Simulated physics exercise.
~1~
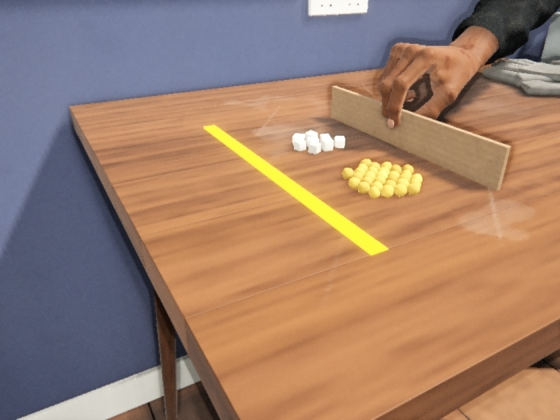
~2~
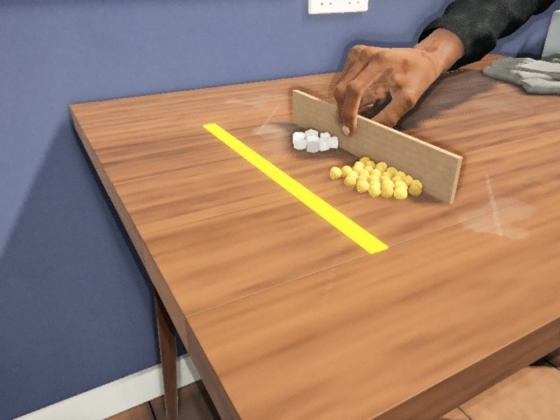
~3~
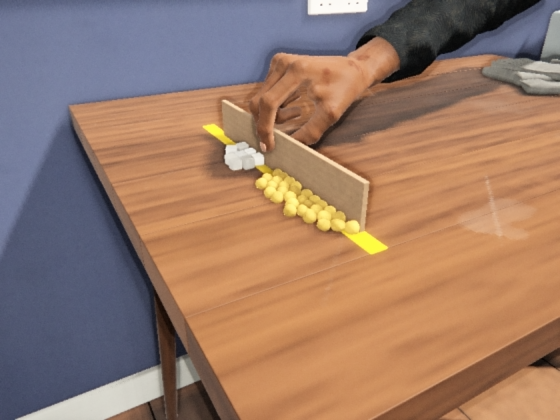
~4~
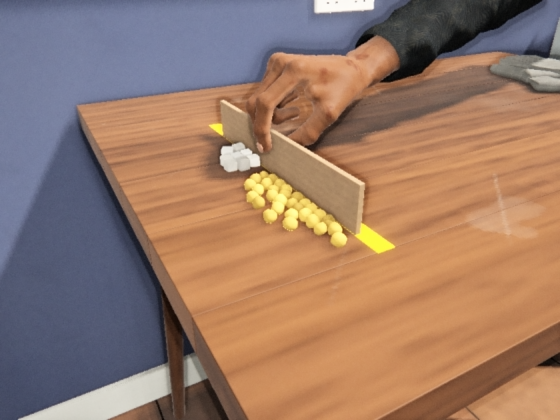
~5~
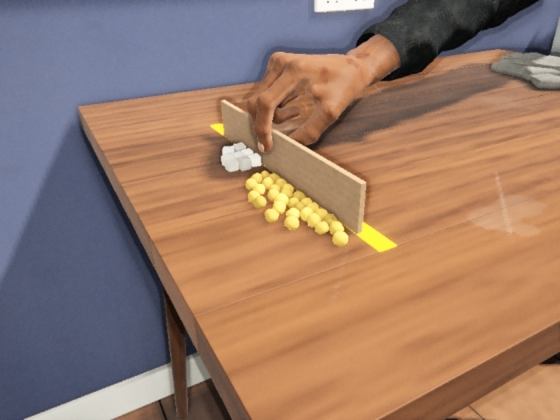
A hand slides an upright piece of card left across a wooden table, pushing a cluster of yellow balls and a smaller cluster of white pieces, then stops at the yellow tape, with both clusters resting on the table just beyond it.
